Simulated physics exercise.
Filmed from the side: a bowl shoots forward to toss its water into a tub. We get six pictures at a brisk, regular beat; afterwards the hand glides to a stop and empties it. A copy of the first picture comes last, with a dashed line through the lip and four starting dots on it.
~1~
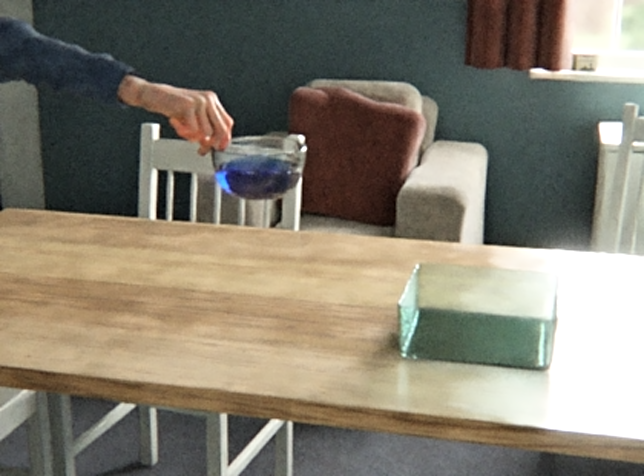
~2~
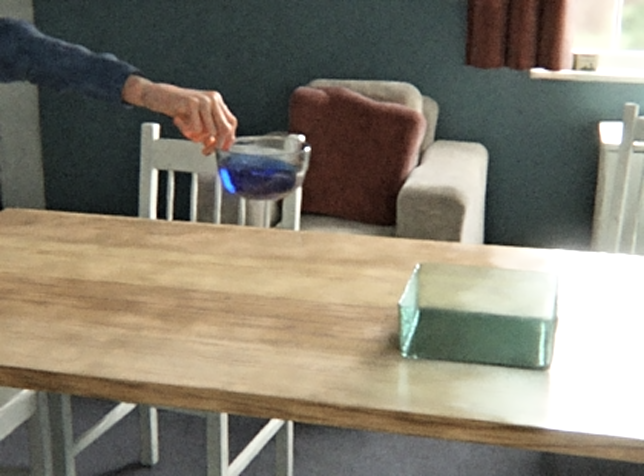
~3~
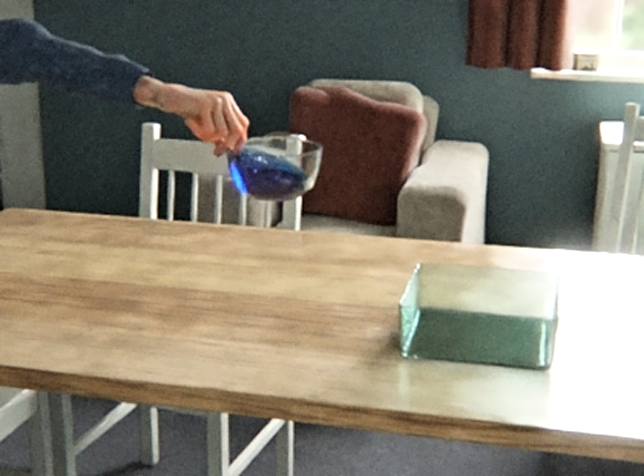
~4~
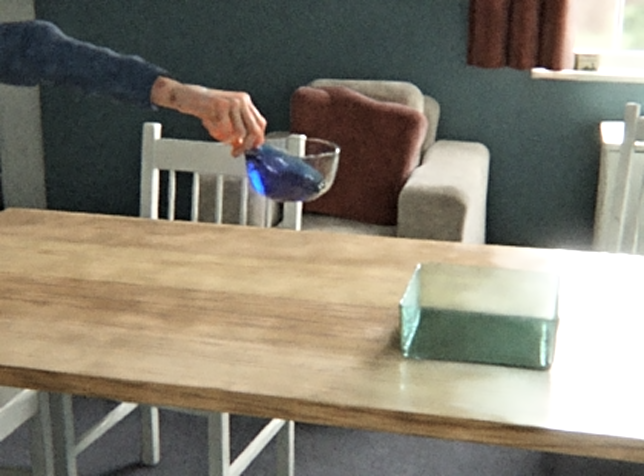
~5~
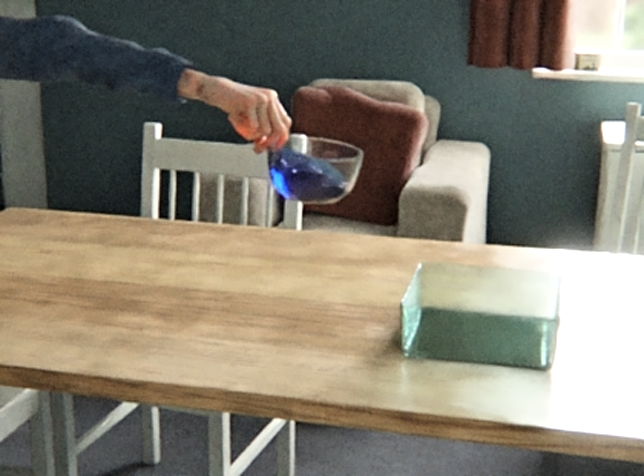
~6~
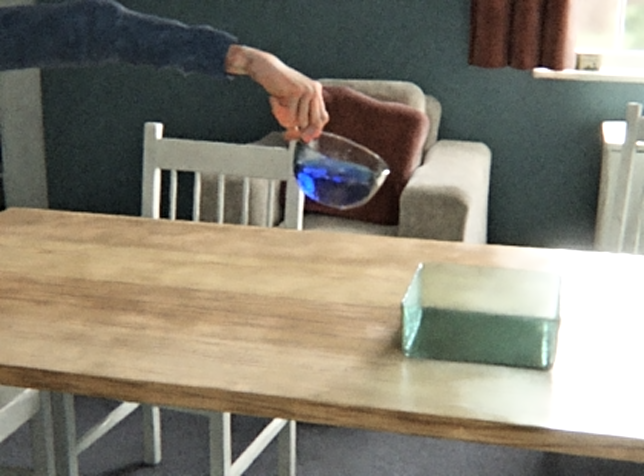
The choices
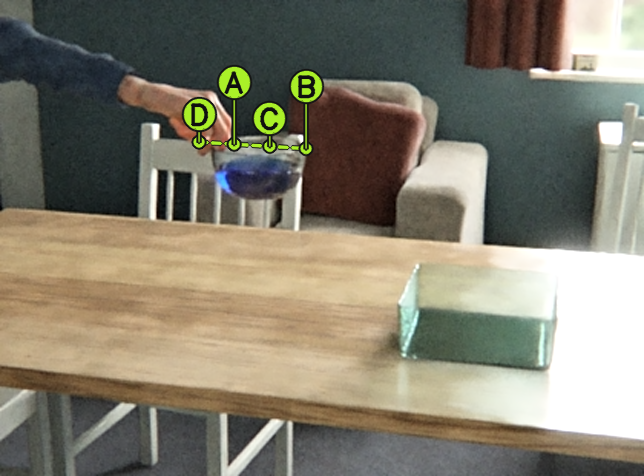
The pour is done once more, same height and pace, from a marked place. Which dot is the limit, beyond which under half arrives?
It is C.
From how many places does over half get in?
Two.
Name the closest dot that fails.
A.
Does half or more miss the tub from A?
Yes, it does.
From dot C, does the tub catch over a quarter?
Yes, it does.
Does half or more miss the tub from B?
No, that is safe.
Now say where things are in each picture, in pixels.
The first frame shows upright, lip at (302, 148); tub from (398, 354) to (552, 370); nothing has left yet.
The second frame shows upright, lip at (307, 148); nothing has left yet.
The third frame shows upright, lip at (319, 149); nothing has left yet.
The fourth frame shows upright, lip at (337, 149); nothing has left yet.
The fifth frame shows tipped about 5°, lip at (360, 155); nothing has left yet.
The sixth frame shows tipped about 21°, lip at (386, 171); nothing has left yet.
In lime, A at (234, 144); B at (306, 148); C at (269, 146); D at (199, 142).
With A, about 36 % lands in the tub, 52 % falls short and 13 % goes beside or beyond.
With B, about 69 % lands in the tub, 8 % falls short and 23 % goes beside or beyond.
With C, about 63 % lands in the tub, 14 % falls short and 23 % goes beside or beyond.
With D, about 1 % lands in the tub, 98 % falls short.
